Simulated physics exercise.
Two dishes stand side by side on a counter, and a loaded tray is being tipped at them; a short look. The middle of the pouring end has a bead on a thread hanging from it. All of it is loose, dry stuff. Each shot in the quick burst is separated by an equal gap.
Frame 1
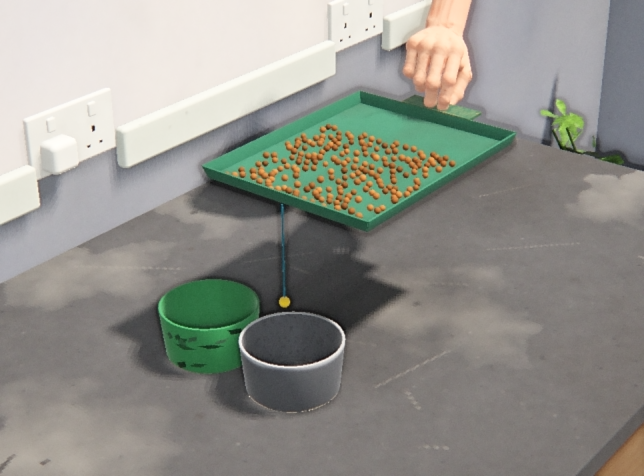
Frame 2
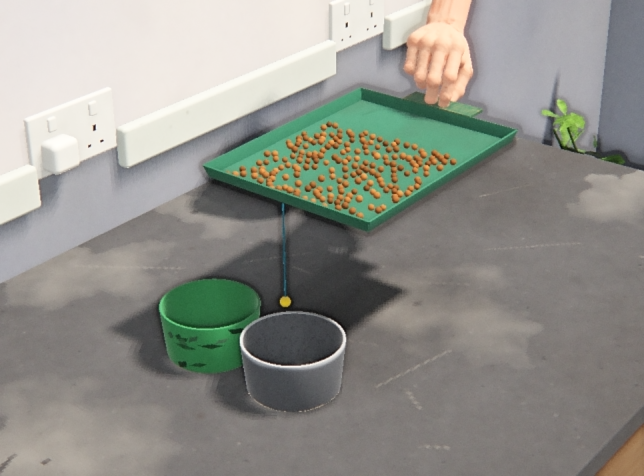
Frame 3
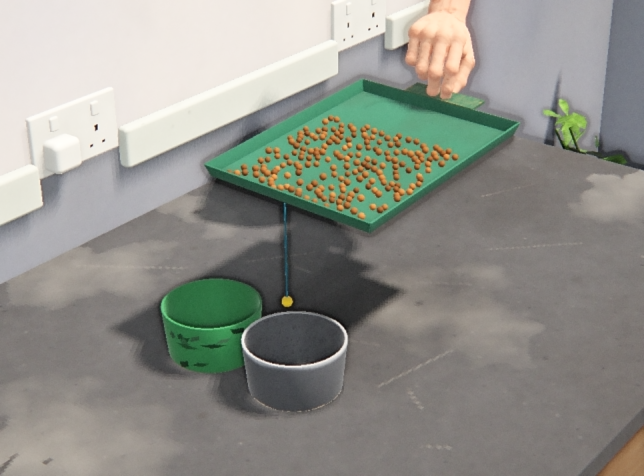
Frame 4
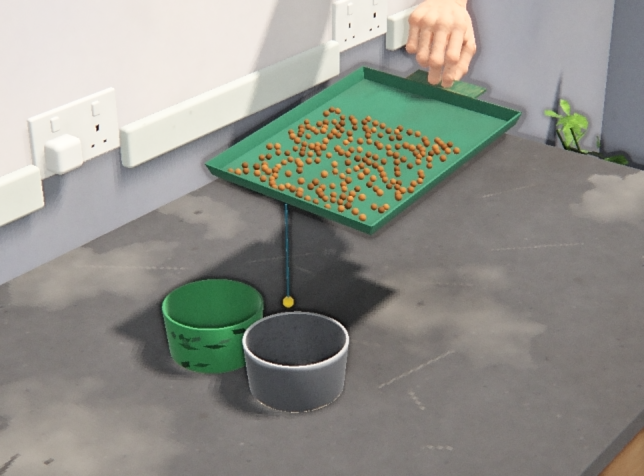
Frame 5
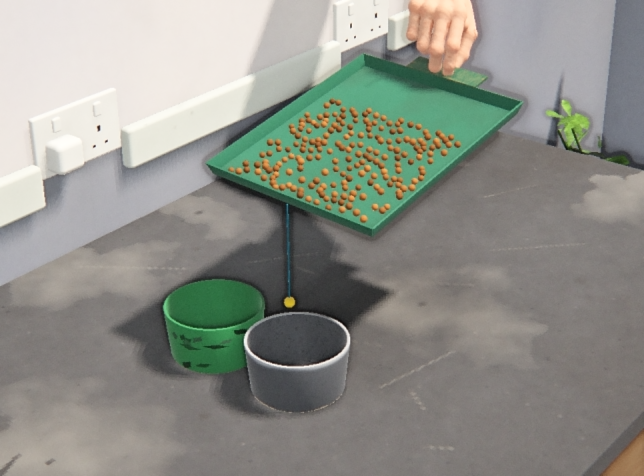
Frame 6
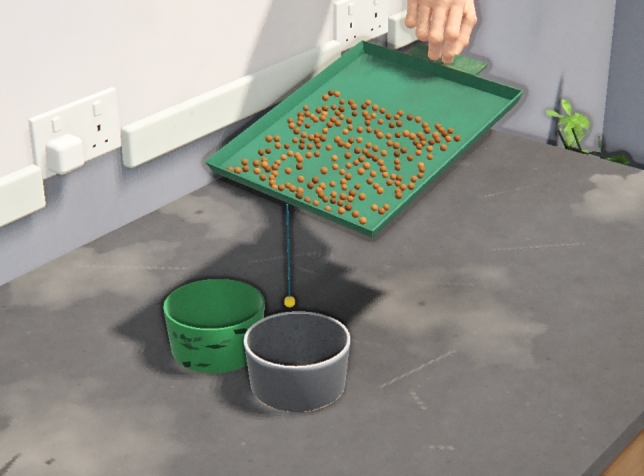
On a grey counter beside white wall sockets, a hand holds a green tray of small brown cereal balls above a green dish and a grey dish, with a yellow bead hanging from its near edge. The tray starts nearly level, then the hand slowly raises the far end, tilting it gently toward the dishes.
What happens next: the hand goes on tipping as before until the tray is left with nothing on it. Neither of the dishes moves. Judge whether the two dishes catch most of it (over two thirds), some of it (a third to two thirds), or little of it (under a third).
They catch some of it.
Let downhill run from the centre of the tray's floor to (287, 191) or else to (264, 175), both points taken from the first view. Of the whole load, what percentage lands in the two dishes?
About 100 % and 90 %.
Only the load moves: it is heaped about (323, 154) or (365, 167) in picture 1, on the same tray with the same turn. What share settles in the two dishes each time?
Estimate: 60 % first, 40 % second.
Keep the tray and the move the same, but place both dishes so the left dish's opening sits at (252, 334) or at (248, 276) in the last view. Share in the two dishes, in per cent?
90, then 0 %.
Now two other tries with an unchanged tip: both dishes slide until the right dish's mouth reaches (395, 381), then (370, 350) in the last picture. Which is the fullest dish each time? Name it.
In order: The left-hand one. Then: The right-hand one.
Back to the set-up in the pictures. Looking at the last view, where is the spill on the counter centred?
Near (360, 421).
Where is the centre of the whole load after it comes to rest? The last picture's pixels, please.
About pixel (315, 390).
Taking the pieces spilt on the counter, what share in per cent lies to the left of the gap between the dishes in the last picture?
Left share: Some 10 per cent.
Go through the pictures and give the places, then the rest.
The first picture shows corners of the pouring end at (208, 165) and (367, 218), level; middle of the load at (354, 167), cereal balls; left dish at (176, 344); right dish at (259, 381); bead on its thread at (285, 302).
The second picture shows corners of the pouring end at (209, 164) and (368, 219), level; middle of the load at (355, 166).
The third picture shows corners of the pouring end at (211, 163) and (370, 220), tipped barely, lowest at the right corner; middle of the load at (357, 163).
The fourth picture shows corners of the pouring end at (211, 163) and (371, 222), tipped a little, lowest at the right corner; middle of the load at (358, 159).
The fifth picture shows corners of the pouring end at (212, 162) and (372, 225), tipped a little, lowest at the right corner; middle of the load at (358, 154).
The sixth picture shows corners of the pouring end at (212, 160) and (372, 226), tipped a little, lowest at the right corner; middle of the load at (357, 151); left dish at (181, 343); right dish at (264, 381).
Soon, tray tipped steeply; nearly all on the tray; a stray few in the right dish; a stray few outside both; a stray few in the air.
A while on, tray tipped right over; a stray few on the tray; about half in the right dish; about a third outside both; a small part in the air.
Towards the end, tray tipped past a quarter turn; about half in the right dish; about half outside both.
Finally, tray tipped past a quarter turn; about half in the right dish; none in the left dish; about half outside both.
